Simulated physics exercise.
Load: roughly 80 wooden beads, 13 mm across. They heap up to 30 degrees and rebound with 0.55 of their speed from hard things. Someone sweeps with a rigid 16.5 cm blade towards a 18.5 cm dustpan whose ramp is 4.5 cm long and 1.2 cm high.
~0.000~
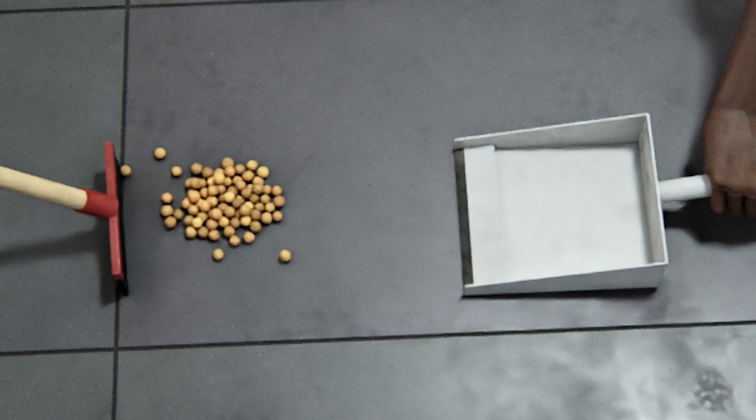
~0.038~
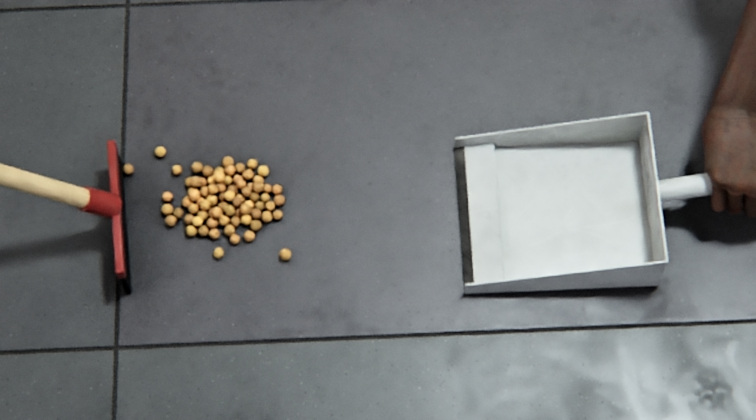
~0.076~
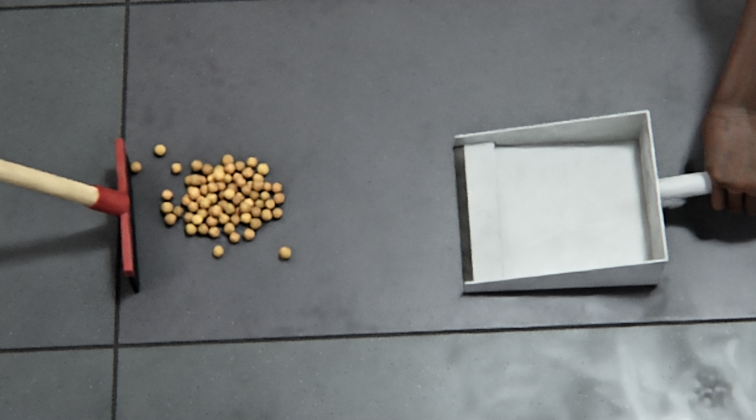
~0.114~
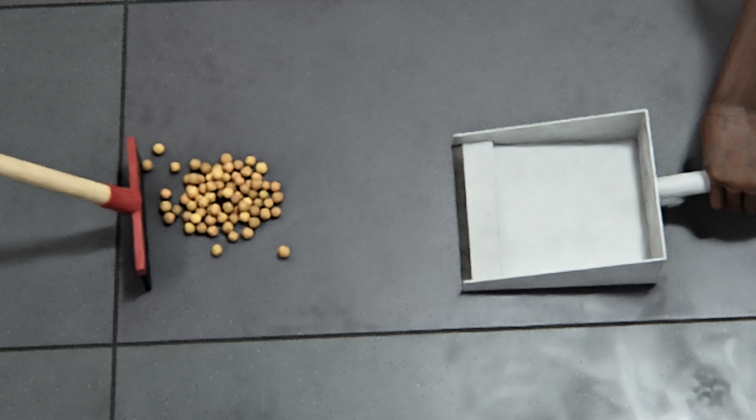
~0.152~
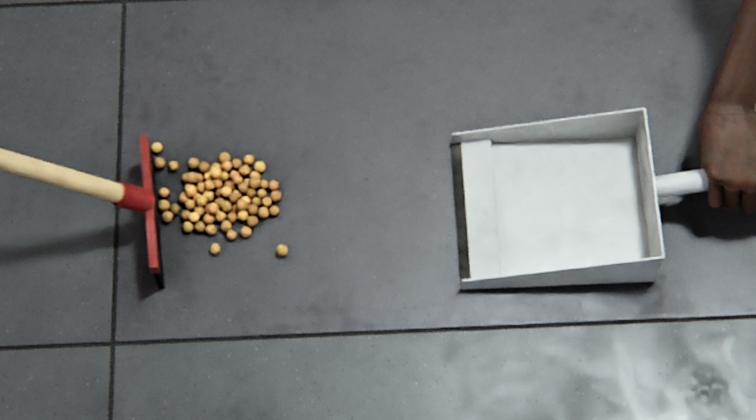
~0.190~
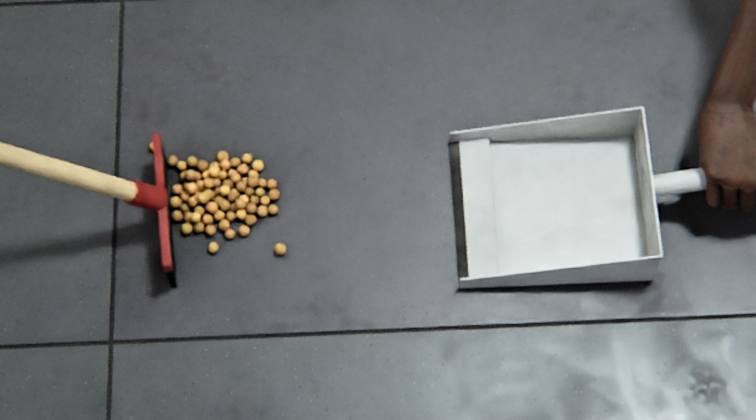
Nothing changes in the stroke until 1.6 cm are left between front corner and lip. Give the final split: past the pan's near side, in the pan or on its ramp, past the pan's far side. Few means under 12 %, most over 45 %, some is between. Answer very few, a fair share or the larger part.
Past the pan's near side: Very few; in the pan or on its ramp: A fair share; past the pan's far side: A fair share.
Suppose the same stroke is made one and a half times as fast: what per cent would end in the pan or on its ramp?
In that case some 30 per cent.
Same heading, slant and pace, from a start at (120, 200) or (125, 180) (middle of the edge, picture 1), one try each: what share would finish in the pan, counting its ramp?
About 25 and 20 per cent.
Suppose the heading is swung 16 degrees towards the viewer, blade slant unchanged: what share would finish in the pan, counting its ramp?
In that case some 10 per cent.
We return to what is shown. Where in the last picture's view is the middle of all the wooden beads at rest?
At about (446, 176).
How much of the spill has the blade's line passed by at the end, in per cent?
About 30 per cent.
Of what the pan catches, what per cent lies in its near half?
Some 50 per cent.
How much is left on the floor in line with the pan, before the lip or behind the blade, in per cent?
Roughly 35 per cent.
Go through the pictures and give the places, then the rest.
In the first picture, blade from (118, 275) to (110, 149), moved 0.0 cm, 0 of the pieces shifted so far; middle of the pieces at (223, 199); pan at (571, 216).
In the second picture, blade from (121, 273) to (113, 148), moved 0.3 cm, 0 of the pieces shifted so far; middle of the pieces at (224, 197).
In the third picture, blade from (129, 272) to (121, 146), moved 1.3 cm, 1 of the pieces shifted so far; middle of the pieces at (223, 196).
In the fourth picture, blade from (142, 270) to (132, 144), moved 2.8 cm, 1 of the pieces shifted so far; middle of the pieces at (222, 195).
In the fifth picture, blade from (155, 268) to (145, 143), moved 4.4 cm, 1 of the pieces shifted so far; middle of the pieces at (220, 193).
In the sixth picture, blade from (168, 267) to (157, 141), moved 6.1 cm, 11 of the pieces shifted so far; middle of the pieces at (219, 192); pan at (566, 209). Its pace works out near 0.43 m/s.
After 0.53 s, middle of the blade 18 cm from the lip; 0 % over the lip, far side 20 %, near side 0 %.
After 0.76 s, middle of the blade 8 cm from the lip; 0 % over the lip, far side 30 %, near side 5 %.
After 1.10 s, middle of the blade 2 cm from the lip; 30 % over the lip, far side 35 %, near side 5 %.
In the end, at 1.6 s, near side 5 %, pan 25 %, far side 35 %, in front of the lip or behind the blade 35 %.
